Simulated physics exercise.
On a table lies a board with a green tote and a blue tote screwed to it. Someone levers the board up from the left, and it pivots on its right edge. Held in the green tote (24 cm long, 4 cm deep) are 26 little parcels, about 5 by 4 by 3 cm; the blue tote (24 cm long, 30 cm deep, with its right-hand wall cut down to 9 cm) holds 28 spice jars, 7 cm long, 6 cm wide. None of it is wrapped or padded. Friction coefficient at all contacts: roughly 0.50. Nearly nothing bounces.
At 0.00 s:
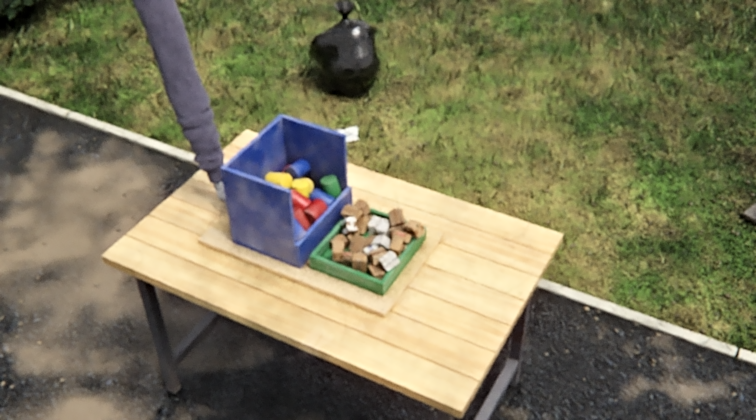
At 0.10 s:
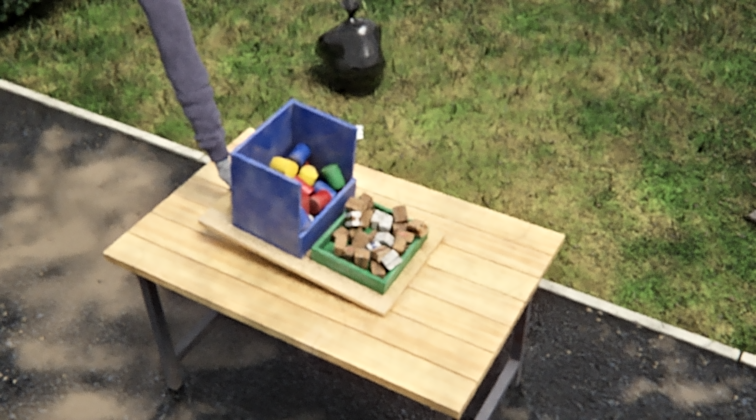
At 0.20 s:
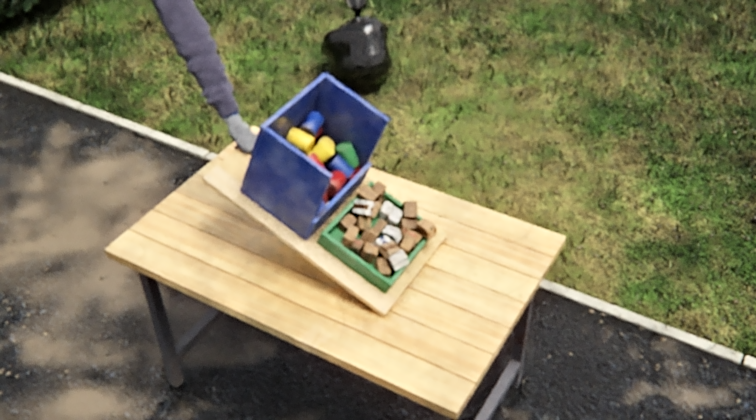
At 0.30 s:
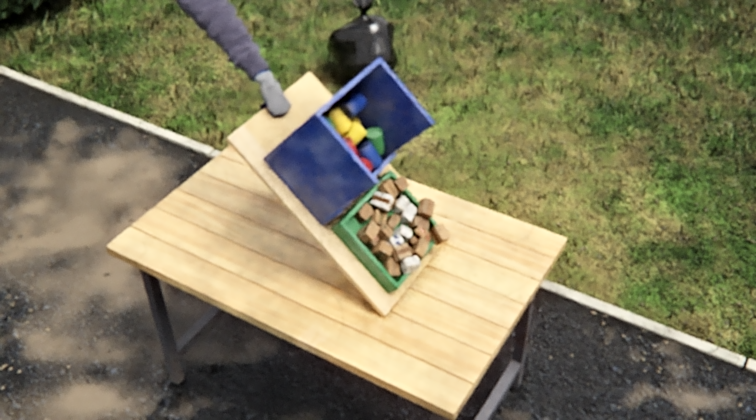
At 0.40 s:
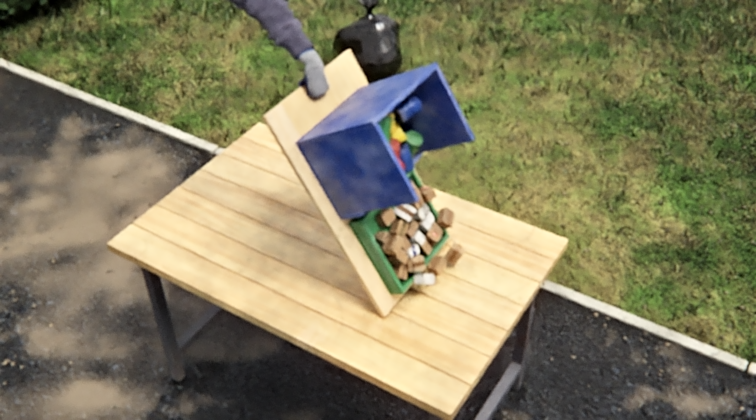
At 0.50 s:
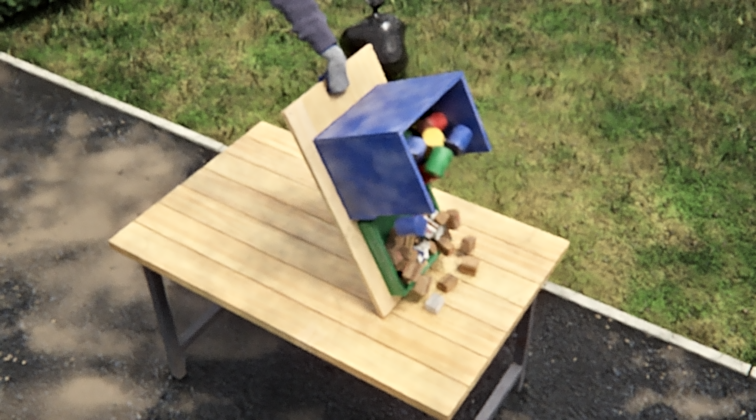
To begin with, a blue tote of colourful little containers and a green tote of small brown and white parcels sit on a board lying flat on a table. A gloved hand raises the board's left end steadily to a steep slant, and then several parcels tumble out of the green tote.
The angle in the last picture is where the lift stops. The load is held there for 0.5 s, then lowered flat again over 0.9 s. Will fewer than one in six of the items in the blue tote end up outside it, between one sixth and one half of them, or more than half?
More than half.
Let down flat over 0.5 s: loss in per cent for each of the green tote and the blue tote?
Then the green tote sheds 40 %, while the blue tote sheds 80 %.
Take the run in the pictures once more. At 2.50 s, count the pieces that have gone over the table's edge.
Estimated tally of pieces: Close to 18.
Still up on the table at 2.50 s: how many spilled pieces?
Piece count: Roughly 20.
After 0.82 s, tilt 64°; the green tote is down by 10 of 26 and the blue tote is down by 23 of 28.
After 1.22 s, tilt 54°; the green tote is down by 11 of 26 and the blue tote is down by 25 of 28.
After 1.78 s, tilt 3°; the green tote is down by 12 of 26 and the blue tote is down by 25 of 28.
When it is over (at 2.50 s), the green tote is down by 12 of 26 and the blue tote is down by 25 of 28. Asked share, 25 of 28, 89 per cent.
